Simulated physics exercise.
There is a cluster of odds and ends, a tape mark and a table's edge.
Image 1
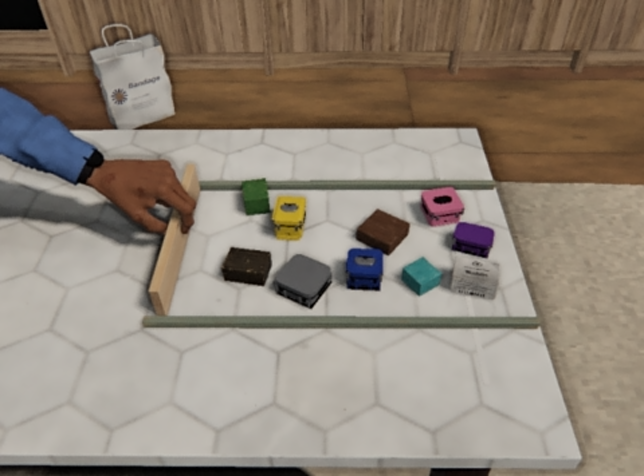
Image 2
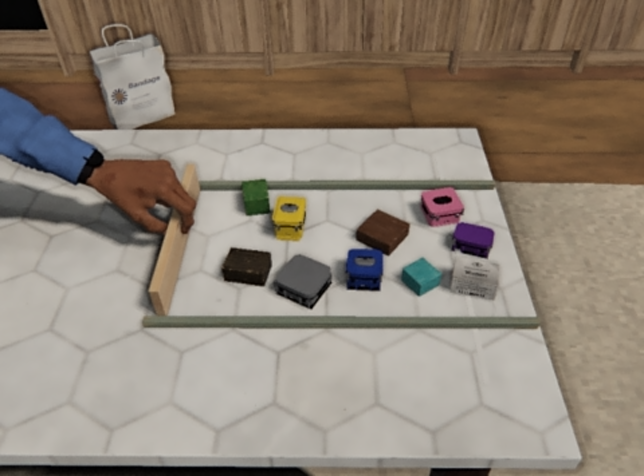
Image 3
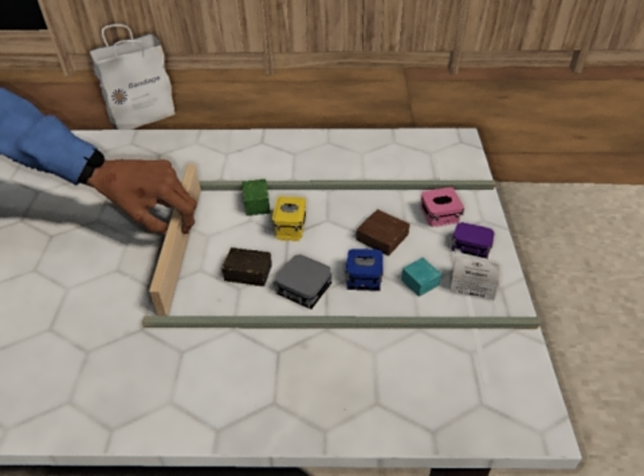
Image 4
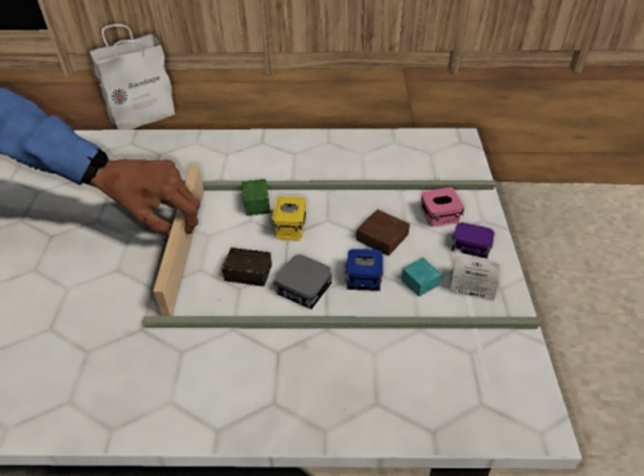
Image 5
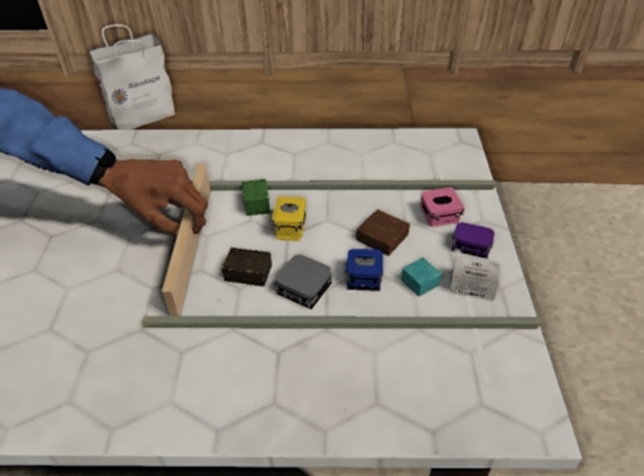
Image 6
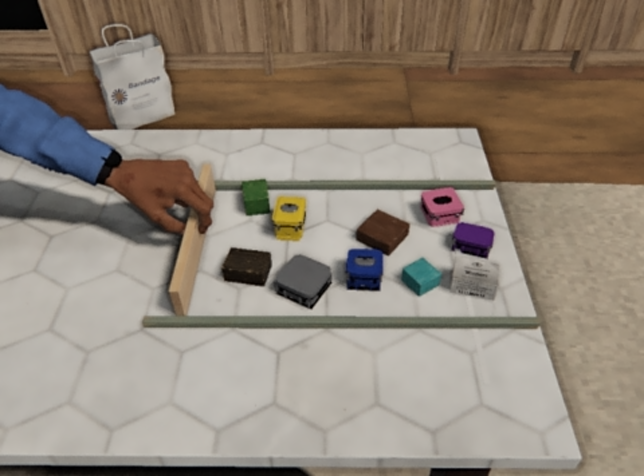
A hand in a blue sleeve held a wooden board upright on a tiled table and slid it slightly right, while the scattered colourful blocks and cases between two green strips stayed still.
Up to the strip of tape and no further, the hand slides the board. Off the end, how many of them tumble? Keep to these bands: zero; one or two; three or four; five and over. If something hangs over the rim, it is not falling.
Most likely the sweep will knock off three or four.
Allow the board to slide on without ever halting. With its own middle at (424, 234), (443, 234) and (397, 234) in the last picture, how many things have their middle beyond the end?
Result per place: 2; 3; 1.
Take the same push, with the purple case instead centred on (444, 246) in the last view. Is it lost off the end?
From that start, the object then does not stay.
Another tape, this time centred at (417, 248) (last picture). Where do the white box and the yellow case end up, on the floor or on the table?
White box down, yellow case still up.
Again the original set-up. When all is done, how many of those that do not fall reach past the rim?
I get 3.
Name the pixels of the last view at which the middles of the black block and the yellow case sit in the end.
Going in order: First (484, 262), then (477, 219).
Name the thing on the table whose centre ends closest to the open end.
Nearest at the end: The blue case.
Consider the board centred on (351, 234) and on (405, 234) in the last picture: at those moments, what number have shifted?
Answer - first 8, then 10.
Early on, none off yet; purple case at rest near (473, 241); white box at rest near (475, 278); pink case at rest near (441, 208).
Finally, the number that fall off is three or four; lost, turquoise block, white box and purple case.
